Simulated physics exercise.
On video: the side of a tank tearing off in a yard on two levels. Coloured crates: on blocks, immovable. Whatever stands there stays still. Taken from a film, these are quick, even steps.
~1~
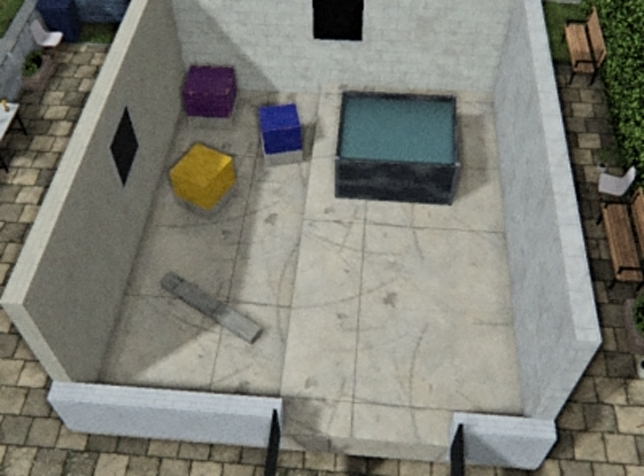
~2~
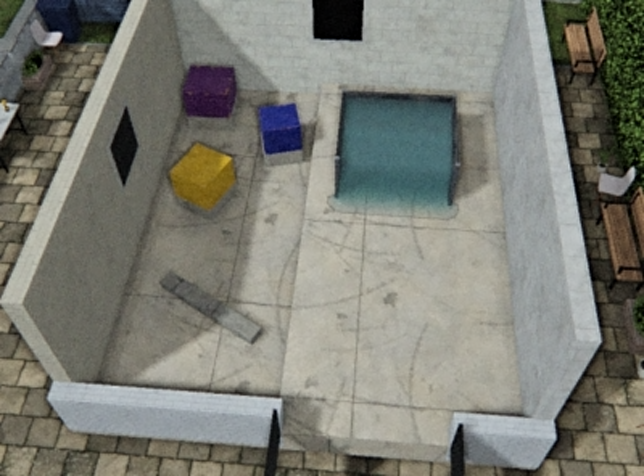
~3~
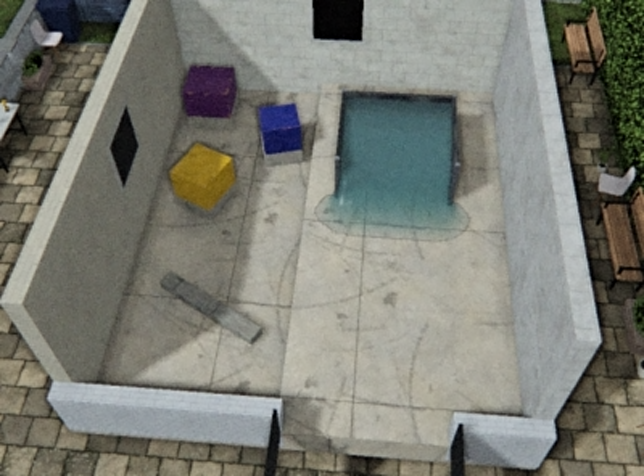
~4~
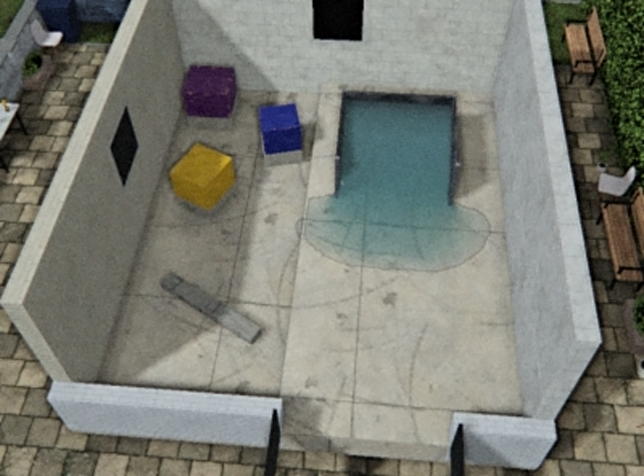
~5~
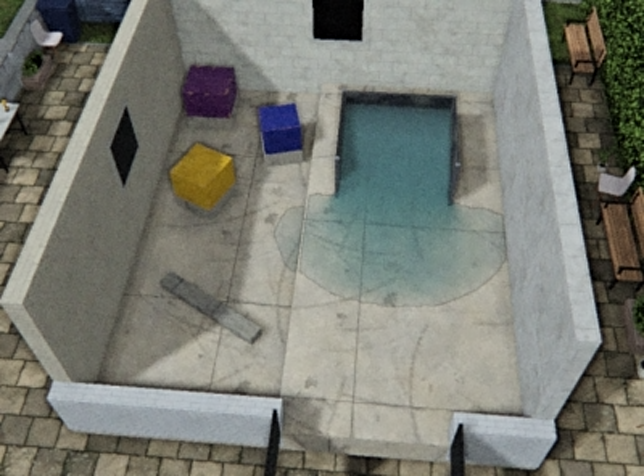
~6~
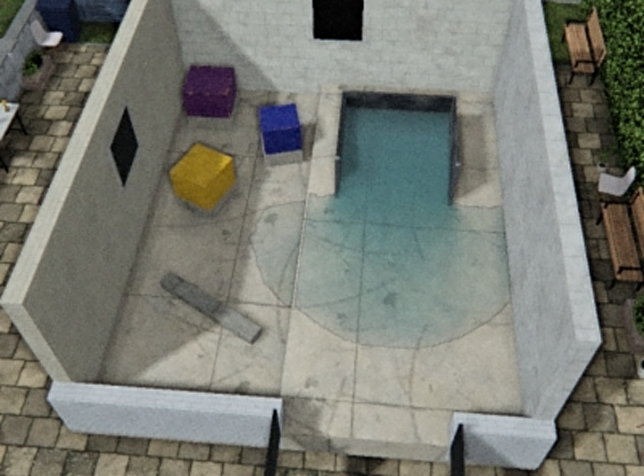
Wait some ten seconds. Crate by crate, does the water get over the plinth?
Result: The blue crate ends up dry. The yellow crate ends up dry. The purple crate ends up dry.
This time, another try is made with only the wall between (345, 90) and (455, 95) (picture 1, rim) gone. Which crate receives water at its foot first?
The one in purple.
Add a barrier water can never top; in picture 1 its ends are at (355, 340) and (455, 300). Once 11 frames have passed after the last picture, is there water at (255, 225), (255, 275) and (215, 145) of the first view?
Taking the three spots in order: Spared, soaked, spared.
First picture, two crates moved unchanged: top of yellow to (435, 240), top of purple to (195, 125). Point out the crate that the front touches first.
It is the one in yellow.
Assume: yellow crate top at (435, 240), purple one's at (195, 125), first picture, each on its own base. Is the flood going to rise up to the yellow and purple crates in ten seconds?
Ten seconds on, the yellow crate has been flooded, but the purple crate is still clear.
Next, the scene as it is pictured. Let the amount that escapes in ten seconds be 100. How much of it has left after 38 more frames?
I'd say about 90 per cent.
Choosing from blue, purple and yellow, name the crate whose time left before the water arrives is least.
Simply the yellow-painted one.
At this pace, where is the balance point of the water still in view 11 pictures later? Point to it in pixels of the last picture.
I'd mark it close to (388, 277).
A moment on, water covers 45 % of the floor; the blue crate not reached, the yellow crate not reached, the purple crate not reached.
Next, water covers 45 % of the floor; the blue crate not reached, the yellow crate water round its plinth, the purple crate not reached.
Then, water covers 60 % of the floor; the blue crate not reached, the yellow crate water round its plinth, the purple crate not reached.
Later, water covers 70 % of the floor; the blue crate water round its plinth, the yellow crate water round its plinth, the purple crate water round its plinth.
In the end, water covers 90 % of the floor; the blue crate stayed above the water, the yellow crate stayed above the water, the purple crate stayed above the water.
